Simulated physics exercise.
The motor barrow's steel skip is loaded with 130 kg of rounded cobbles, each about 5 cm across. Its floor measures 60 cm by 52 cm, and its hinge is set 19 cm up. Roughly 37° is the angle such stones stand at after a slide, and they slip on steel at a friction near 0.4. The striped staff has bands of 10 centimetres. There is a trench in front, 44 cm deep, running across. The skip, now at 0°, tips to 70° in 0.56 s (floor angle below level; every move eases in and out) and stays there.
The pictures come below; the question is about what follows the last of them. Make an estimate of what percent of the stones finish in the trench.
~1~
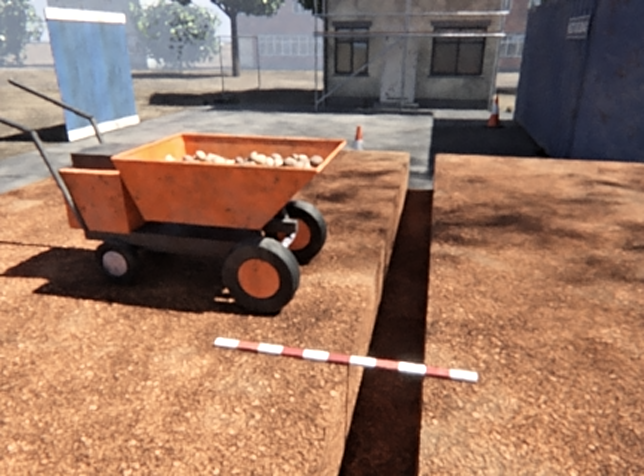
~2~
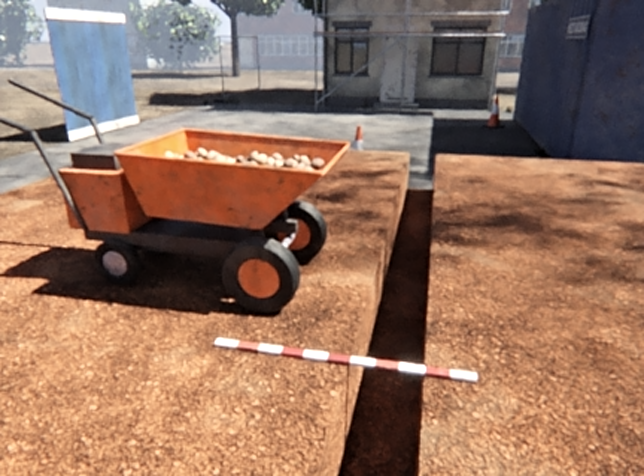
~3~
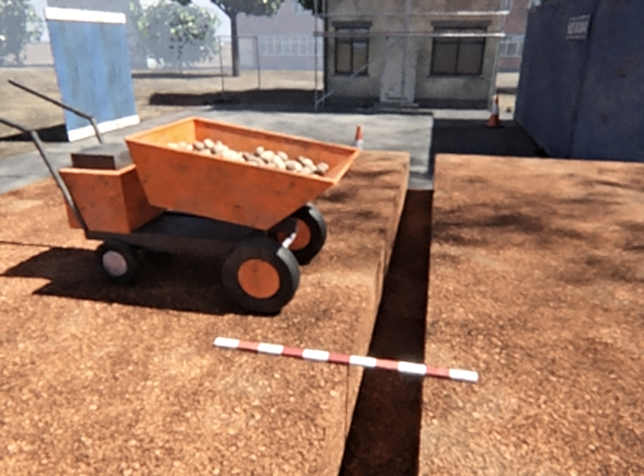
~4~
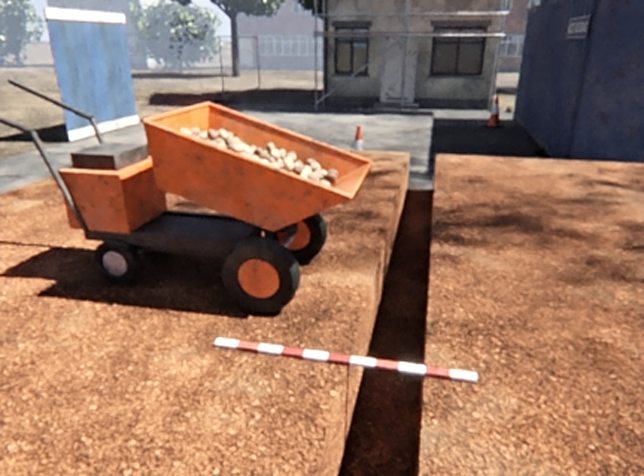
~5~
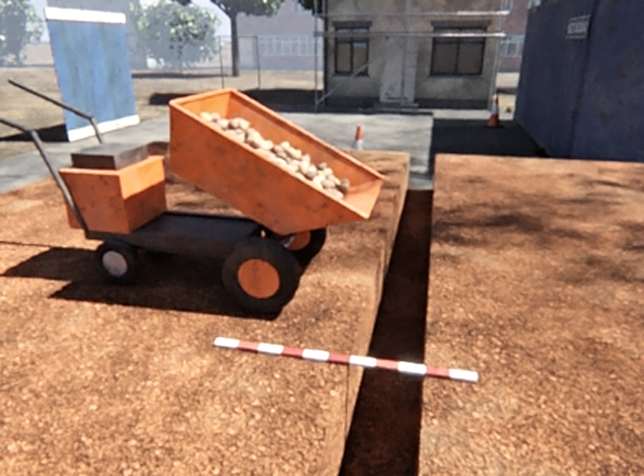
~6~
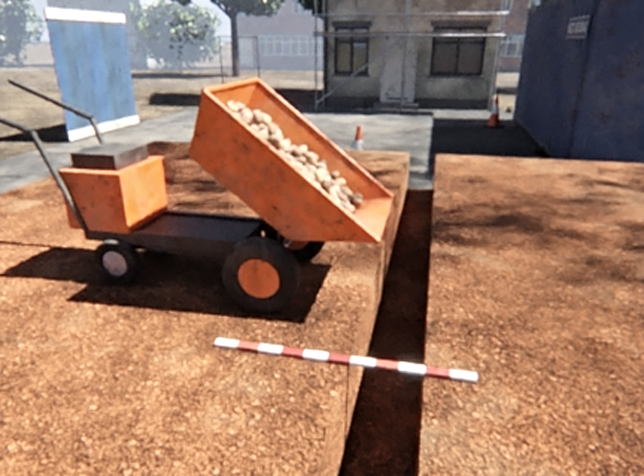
About 48 percent.
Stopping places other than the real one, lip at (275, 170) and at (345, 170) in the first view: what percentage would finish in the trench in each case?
Around 90 and then 25 percent.
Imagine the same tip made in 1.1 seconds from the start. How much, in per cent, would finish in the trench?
Estimate: About 65 %.
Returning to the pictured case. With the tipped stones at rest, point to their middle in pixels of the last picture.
Their middle ends up near (441, 296).
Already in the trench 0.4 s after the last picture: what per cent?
I'd put it near 10 per cent.
Then, 0.1 s after the last picture the floor is at 59°, 100 % in the skip; the foremost stones are at (373, 249).
Then, 0.4 s after the last picture the floor is at 70°, 83 % in the skip, 12 % in the trench, 5 % past the trench; the foremost stones are at (447, 293).
Then, 0.7 s after the last picture the floor is at 70°, 12 % in the skip, 36 % in the trench, 53 % past the trench; the foremost stones are at (640, 327).
Then, 2.7 s after the last picture the floor is at 70°, 0 % in the skip, 48 % in the trench, 52 % past the trench; the foremost stones are past the picture's edge.
